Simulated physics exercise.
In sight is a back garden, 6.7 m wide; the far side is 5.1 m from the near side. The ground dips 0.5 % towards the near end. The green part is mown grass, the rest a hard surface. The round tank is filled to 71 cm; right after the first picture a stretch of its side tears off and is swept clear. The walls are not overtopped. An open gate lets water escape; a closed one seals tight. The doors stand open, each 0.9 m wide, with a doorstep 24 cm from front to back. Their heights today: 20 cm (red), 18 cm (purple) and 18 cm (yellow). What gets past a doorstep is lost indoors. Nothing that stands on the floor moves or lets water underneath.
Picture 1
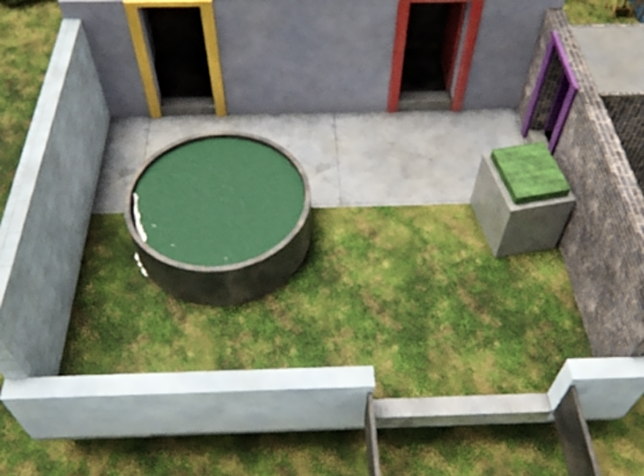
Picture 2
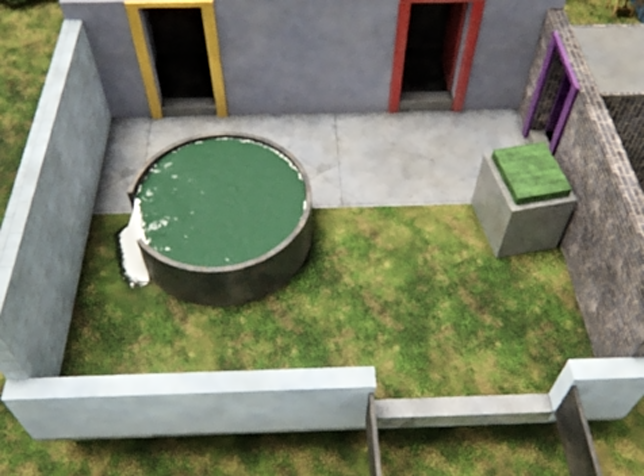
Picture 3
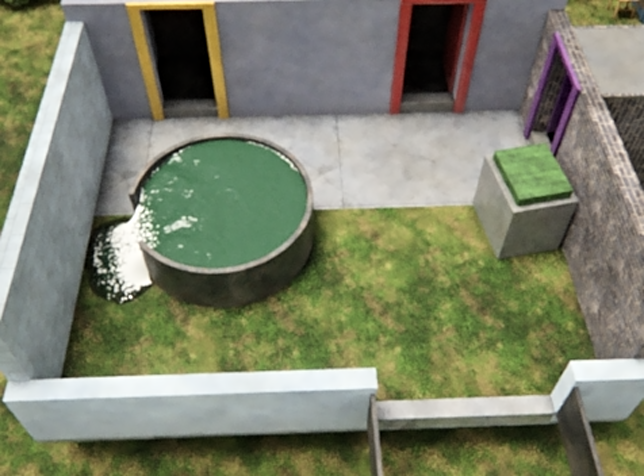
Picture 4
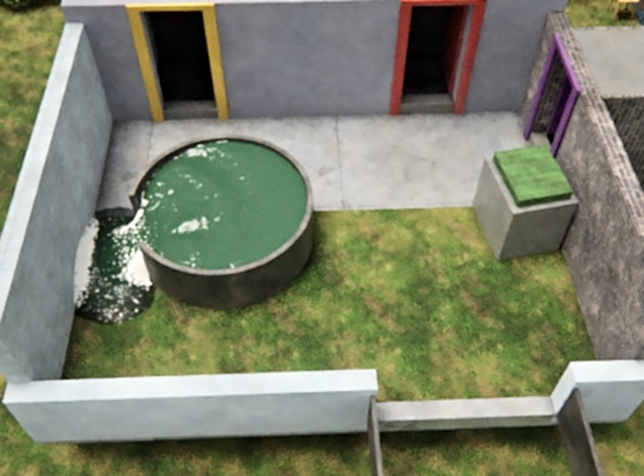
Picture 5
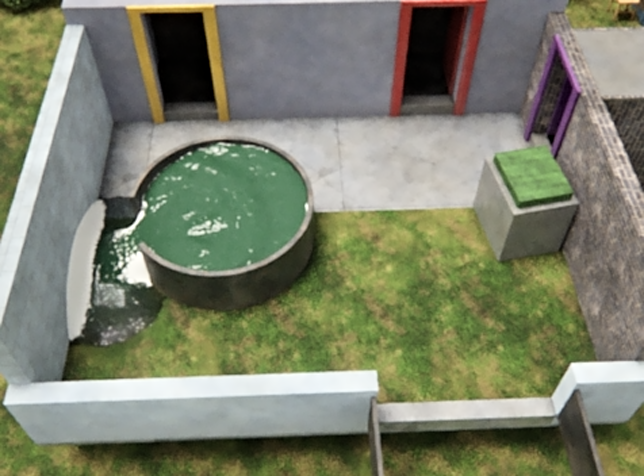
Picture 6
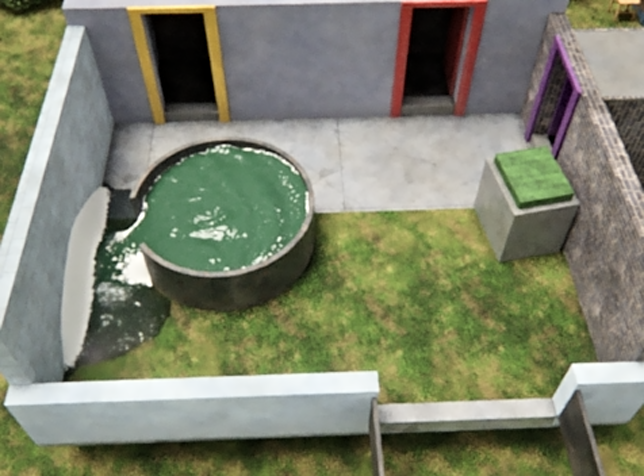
A round tank of green water splits on its left side and water pours onto the grass.
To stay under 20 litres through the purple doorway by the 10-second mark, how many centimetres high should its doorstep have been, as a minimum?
About 7.5 cm.
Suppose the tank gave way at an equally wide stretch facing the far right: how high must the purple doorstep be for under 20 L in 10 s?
Some 30 cm.
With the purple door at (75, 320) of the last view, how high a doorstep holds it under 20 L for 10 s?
About 31 cm.
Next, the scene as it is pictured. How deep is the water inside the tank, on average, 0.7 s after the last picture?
Roughly 53 cm on average.
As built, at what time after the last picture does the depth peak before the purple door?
Near 8.0 s.
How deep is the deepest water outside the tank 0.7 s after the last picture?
About 53 cm.
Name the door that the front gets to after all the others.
It is the purple one.
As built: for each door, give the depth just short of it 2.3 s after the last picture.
In cm: Red 0, purple 0, yellow 19.
Then, 0.7 s after the last picture water covers 20 % of the floor, deepest (53 cm) near (88, 258); it has not reached the purple door.
Then, 2.3 s after the last picture water covers 45 % of the floor, deepest (35 cm) near (86, 269); it has not reached the purple door.
Then, 9.3 s after the last picture water covers 100 % of the floor, deepest (14 cm) near (86, 269); 11 cm at the purple door, 0 litres in over its 18 cm doorstep.
At the purple door as built, the water peaked near 12 cm, 7.9 s after the last picture.
Run again over the same 10 s with other heights there, 38 litres in over 6 cm, 5 litres over 9.5 cm. The limit of 20 litres is kept from about 7.5 cm up.
